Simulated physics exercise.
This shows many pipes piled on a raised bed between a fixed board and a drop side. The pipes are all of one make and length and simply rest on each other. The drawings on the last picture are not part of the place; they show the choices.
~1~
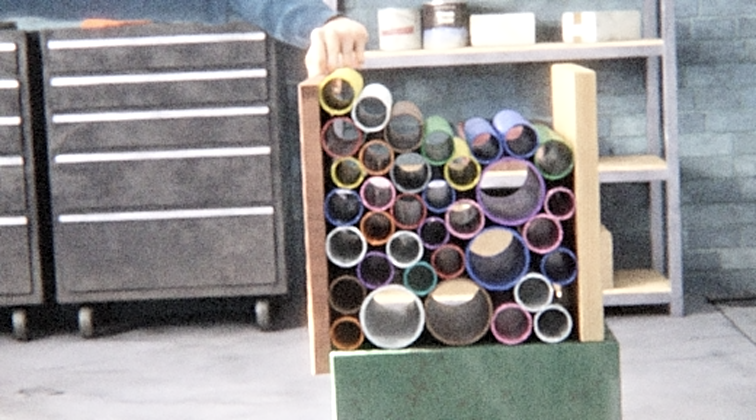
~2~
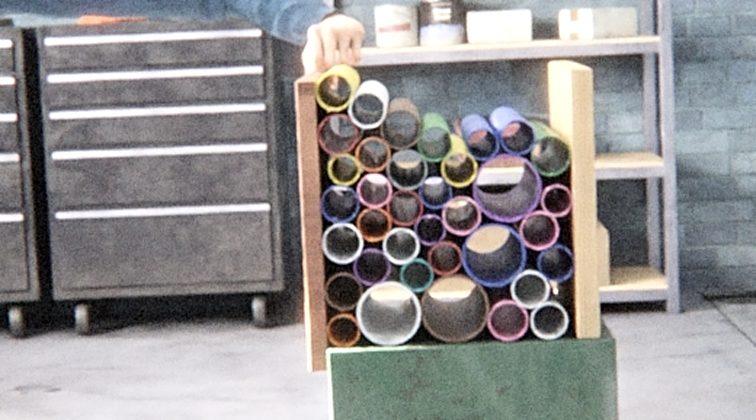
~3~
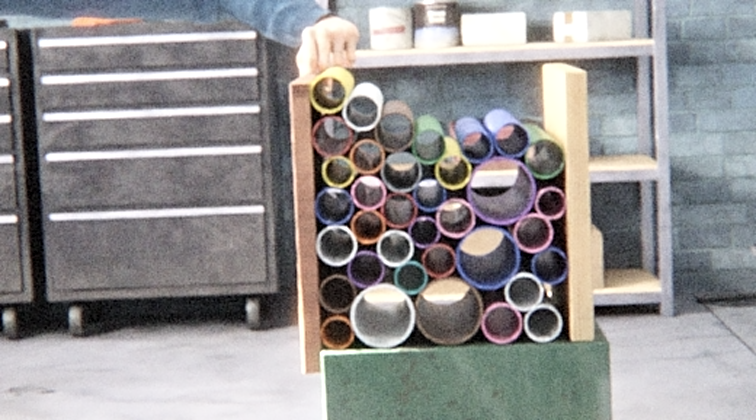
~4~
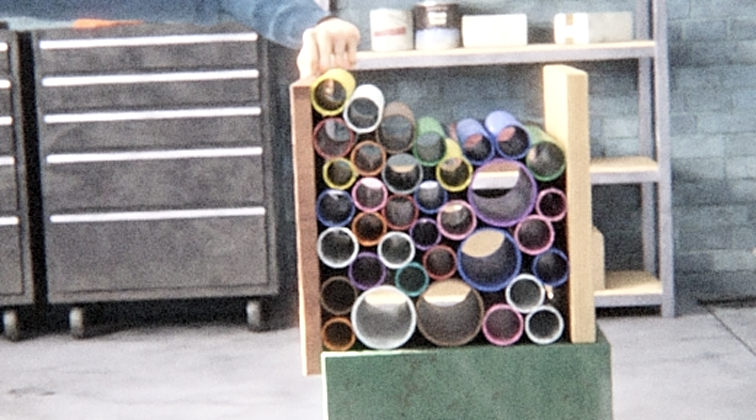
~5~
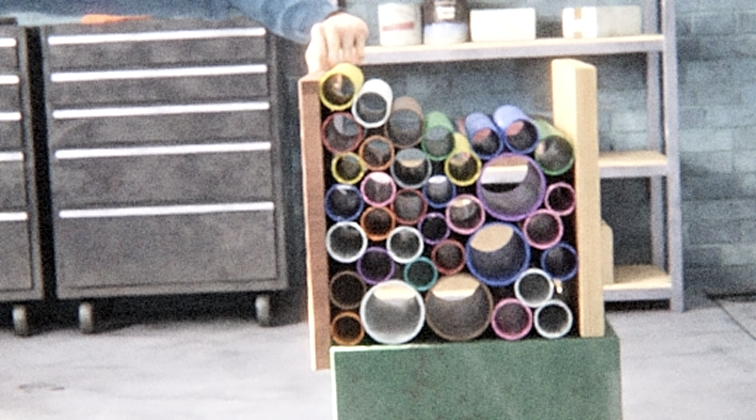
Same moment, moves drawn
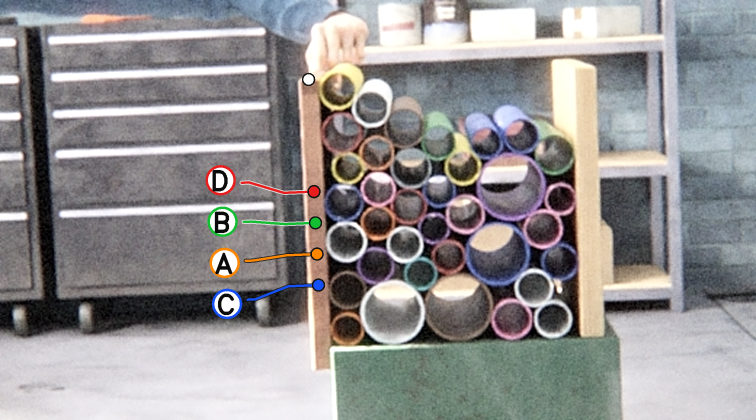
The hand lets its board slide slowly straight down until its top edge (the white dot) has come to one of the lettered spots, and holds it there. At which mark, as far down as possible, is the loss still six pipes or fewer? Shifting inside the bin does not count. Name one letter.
The last mark within the limit is B.
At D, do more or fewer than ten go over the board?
Fewer than ten.
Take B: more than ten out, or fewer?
Fewer than ten.
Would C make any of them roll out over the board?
Yes, at C.
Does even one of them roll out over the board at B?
Yes, at B.
On the marked copy, A at (317, 254); B at (316, 223); C at (319, 285); D at (314, 192); the white dot at (309, 79).
With B. Early on, top of the board (321, 144).
Further on, top of the board (325, 218).
At the end, top of the board (325, 221), six out over the board.
As for the rest, A more than six out over the board; C more than six out over the board; D three out over the board.
